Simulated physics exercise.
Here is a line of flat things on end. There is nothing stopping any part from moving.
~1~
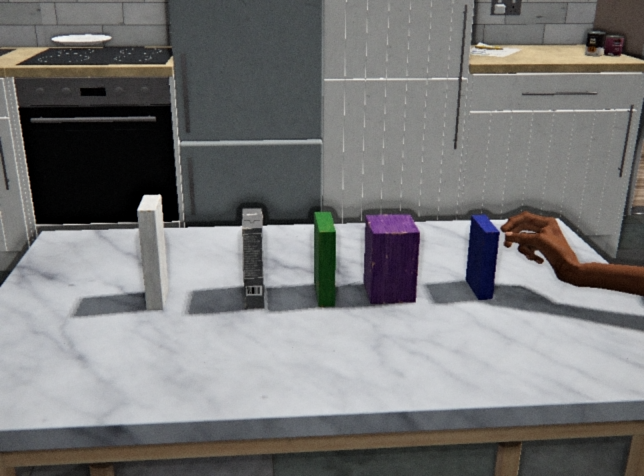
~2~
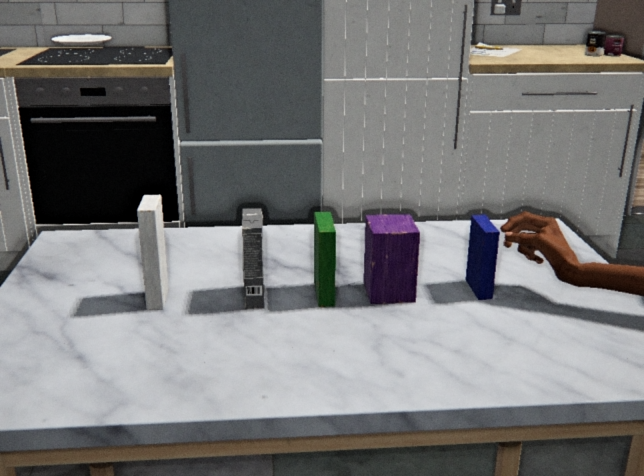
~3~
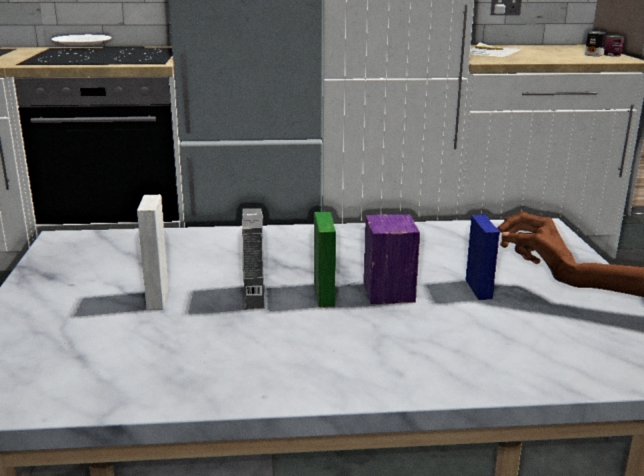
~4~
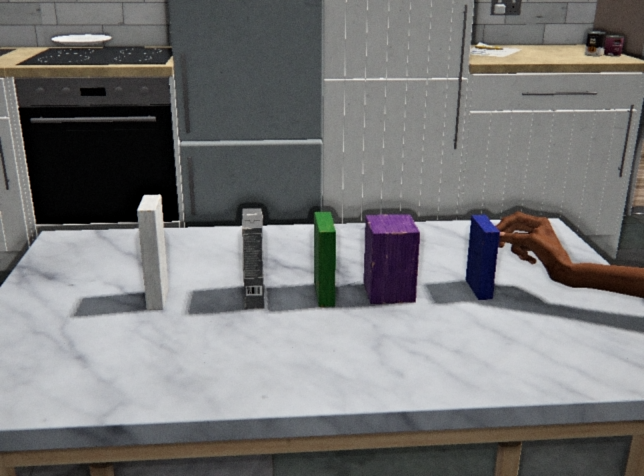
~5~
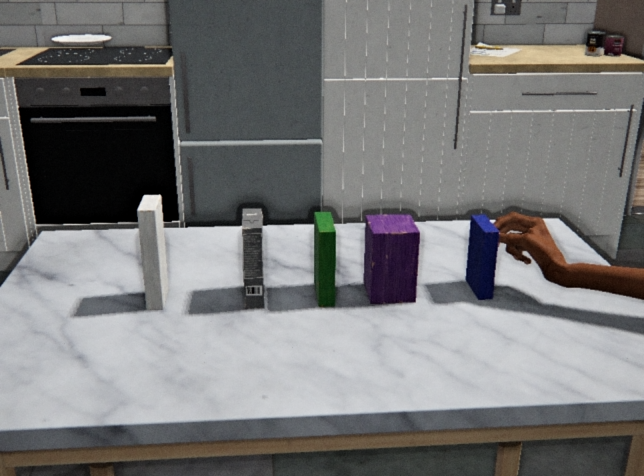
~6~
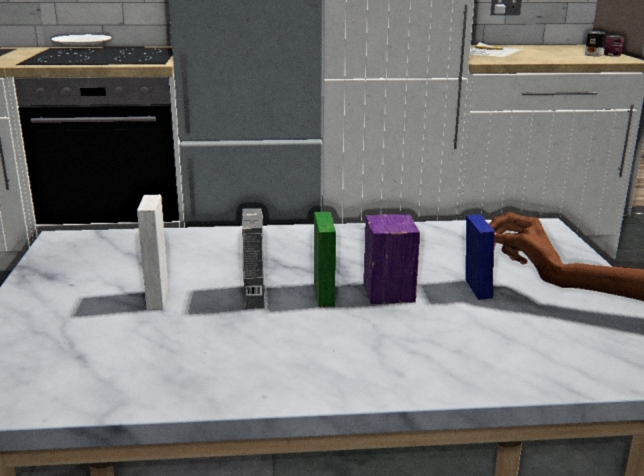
In a kitchen with a dark oven and pale cabinets behind, a fixed view looks slightly down on a marble-topped counter. Five upright pieces stand in a spaced row: white at left, then a narrow grey packet, a green block, a wider purple block and a blue block at right. A hand reaching from the right edges leftward and pushes the blue block into a very slight leftward lean, while the others stay still.
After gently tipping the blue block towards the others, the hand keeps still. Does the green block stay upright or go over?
It does not go down.
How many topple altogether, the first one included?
1.
Then, 0.40 s after the last picture, blue block 60° over.
Then, 0.60 s after the last picture, blue block 90° over.
At rest, all 3 in place. Seen from the same camera at the end, green block near (324, 259).
